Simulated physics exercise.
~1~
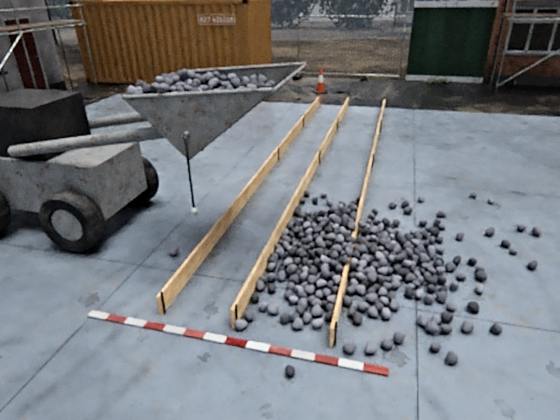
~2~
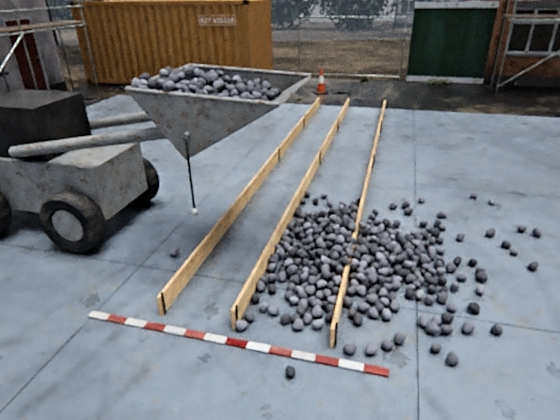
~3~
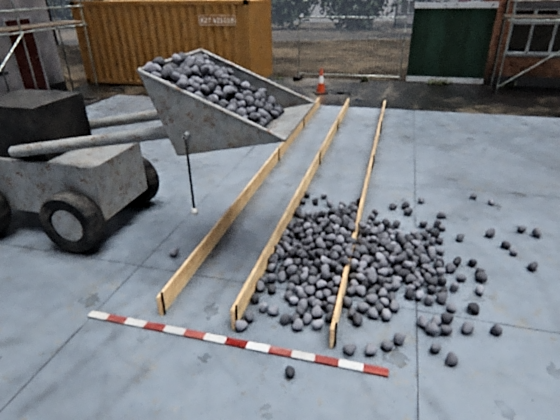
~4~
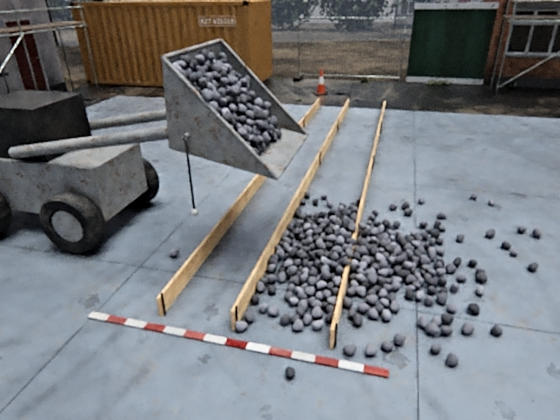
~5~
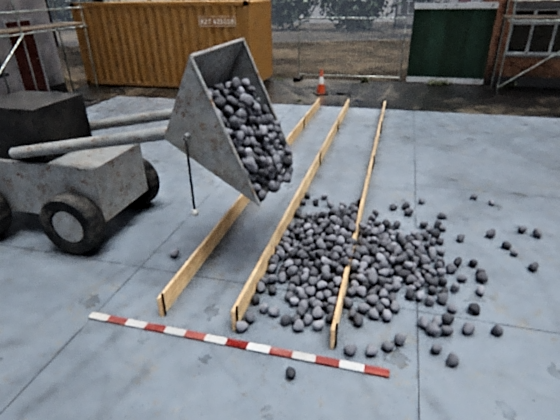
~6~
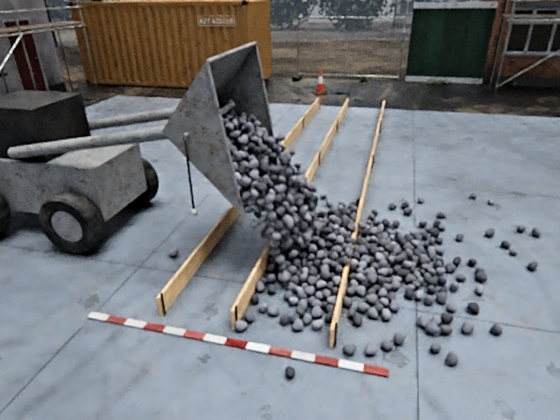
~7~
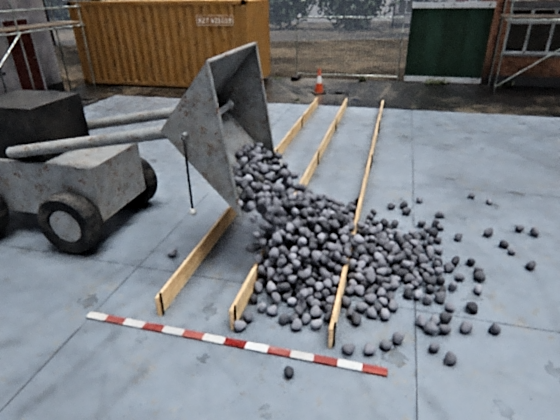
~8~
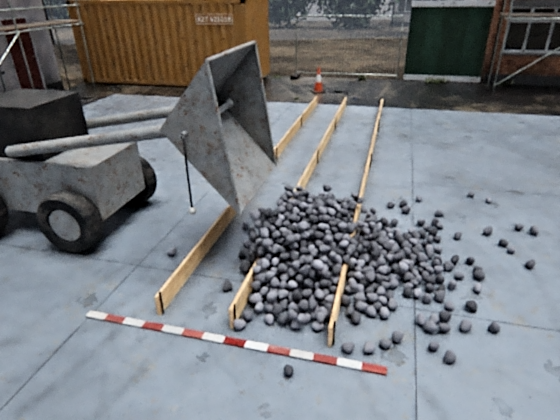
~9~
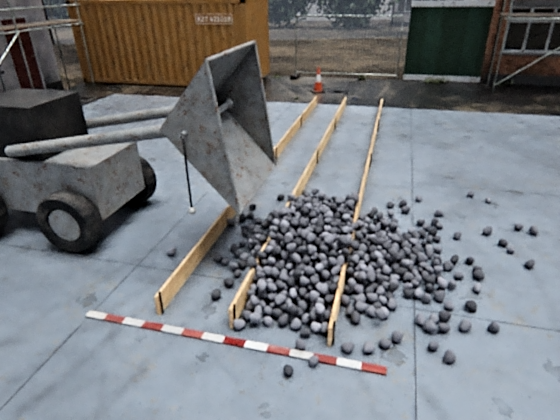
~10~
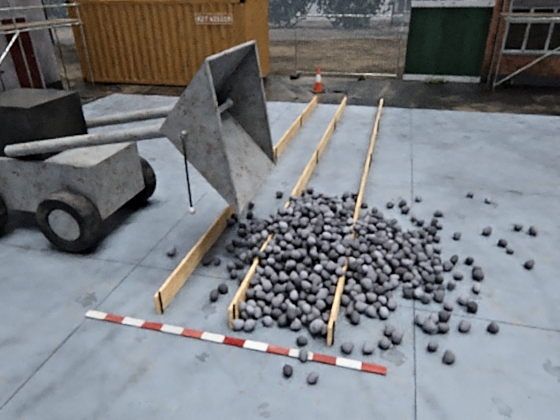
A grey loader with a large bucket of dark grey cobbles stands at the left of a pale paved yard, seen from slightly above. Three wooden planks run away from the viewer beside it, with an earlier heap of cobbles lying across the right-hand ones, a red and white staff in front, and an orange container behind. The bucket tips steadily to the right until its cobbles slide out and pour onto the heap. It then holds still, empty, while a few stones roll forward past the staff and the enlarged pile settles around the planks.
